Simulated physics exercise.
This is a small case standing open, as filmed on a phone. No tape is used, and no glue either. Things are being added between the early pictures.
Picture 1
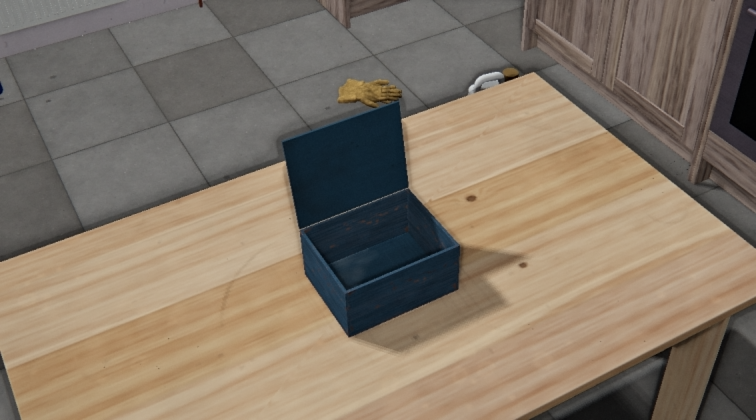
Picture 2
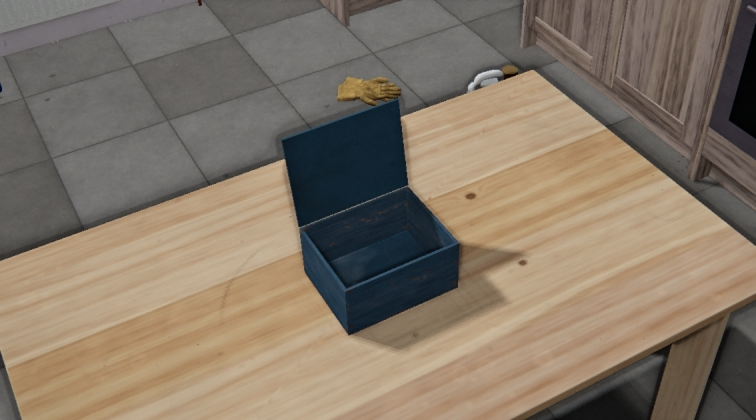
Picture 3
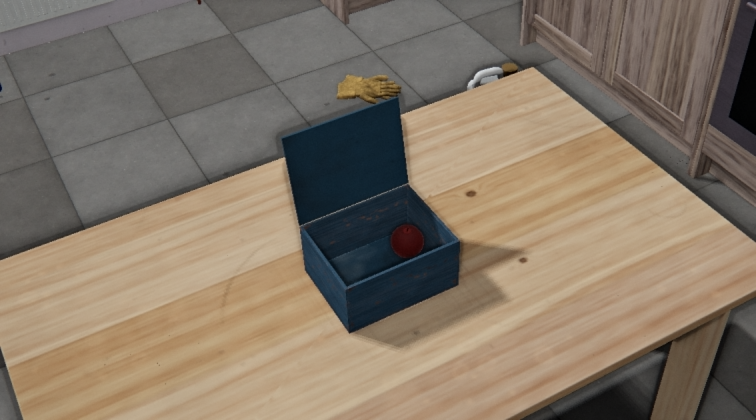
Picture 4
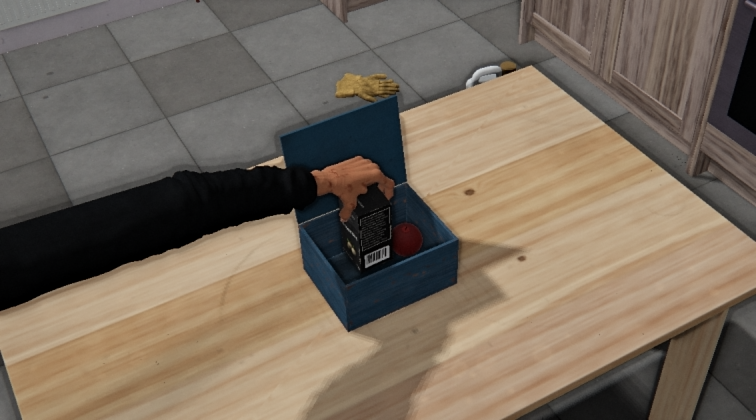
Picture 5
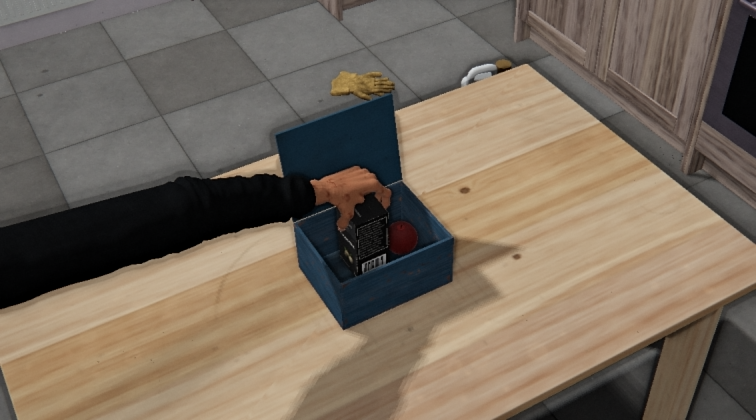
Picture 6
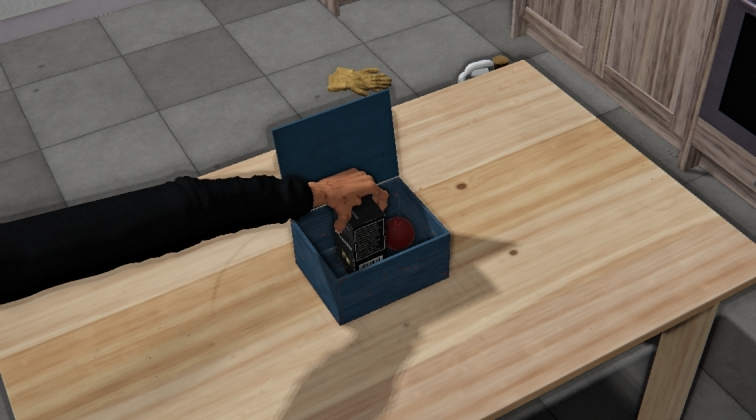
We see an open blue box on a wooden table, empty at first, then with a red apple inside; a hand reaching from the left lowers a black carton into the box beside the apple.
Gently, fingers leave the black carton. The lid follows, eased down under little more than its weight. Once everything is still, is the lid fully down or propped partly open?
It is propped partly open.
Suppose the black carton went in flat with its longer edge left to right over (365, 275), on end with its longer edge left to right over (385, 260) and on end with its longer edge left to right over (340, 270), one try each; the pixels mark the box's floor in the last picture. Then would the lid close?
So: First shut tight, second shut tight, third open.
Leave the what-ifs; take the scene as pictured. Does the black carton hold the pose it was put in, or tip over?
By the end it has kept its angle.
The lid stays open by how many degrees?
I'd say roughly 35 degrees above the rim.
Then, 1.10 s past the last view, lid starting down.
Then, 1.50 s past the last view, lid 67° above the rim.
Then, 1.70 s past the last view, lid 45° above the rim.
Then, 3.10 s past the last view, lid 38° above the rim.
Finally, lid 36° above the rim; both still in place. Final places as the last picture's camera would see them, black carton near (364, 241).
